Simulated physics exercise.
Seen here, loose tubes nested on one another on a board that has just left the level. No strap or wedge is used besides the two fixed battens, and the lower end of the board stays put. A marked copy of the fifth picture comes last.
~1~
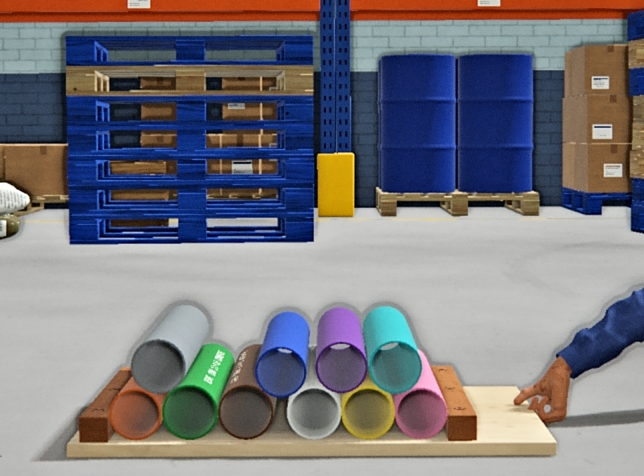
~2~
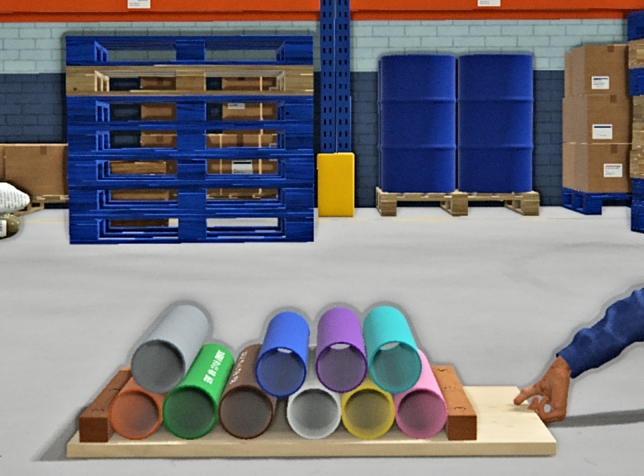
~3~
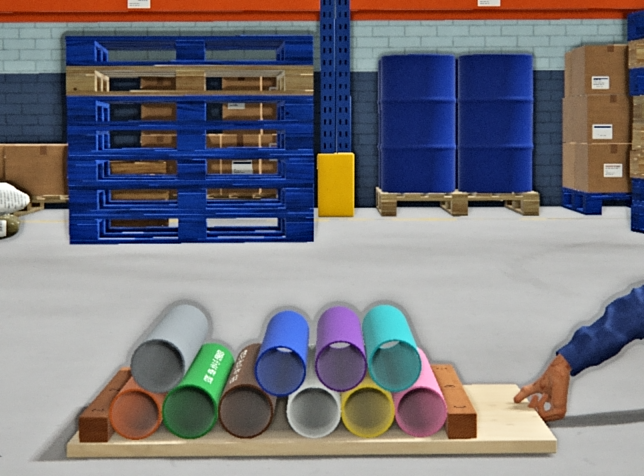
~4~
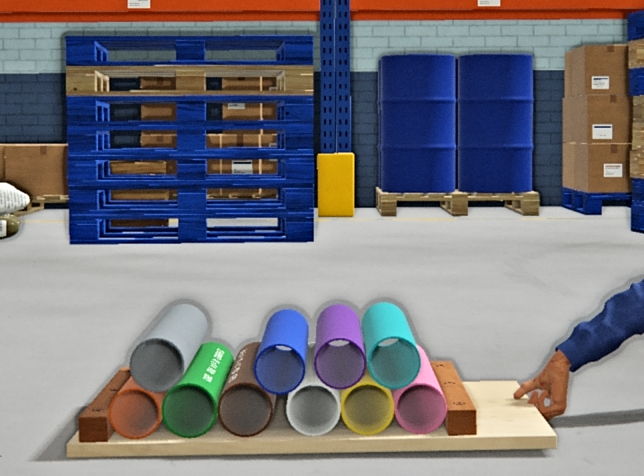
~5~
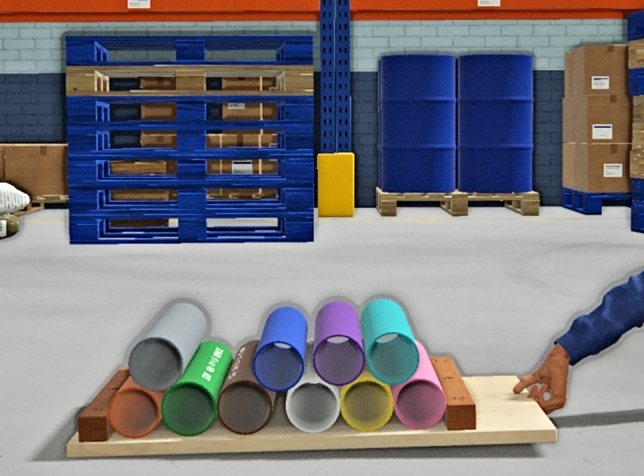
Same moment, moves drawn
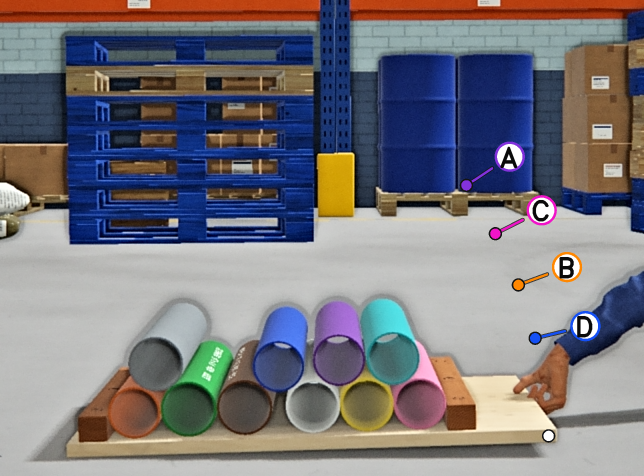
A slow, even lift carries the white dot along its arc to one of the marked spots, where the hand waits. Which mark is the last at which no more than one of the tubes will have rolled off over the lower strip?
Lift it to C and no more.
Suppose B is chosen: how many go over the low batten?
At B the number is none.
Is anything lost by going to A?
Yes, at A.
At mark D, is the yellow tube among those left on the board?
Yes, with D.
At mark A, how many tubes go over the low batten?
With A, four.
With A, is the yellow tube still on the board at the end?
Yes, with A.
On the marked copy, A at (467, 185); B at (519, 285); C at (496, 234); D at (535, 339); the white dot at (549, 436).
Taking C. A third of the way, board at 16°.
Two thirds of the way, board at 27°.
When it is over, board at 27°, one over the low batten (grey).
As for the rest, A four over the low batten (turquoise, blue, purple, grey); B none over the low batten; D none over the low batten.
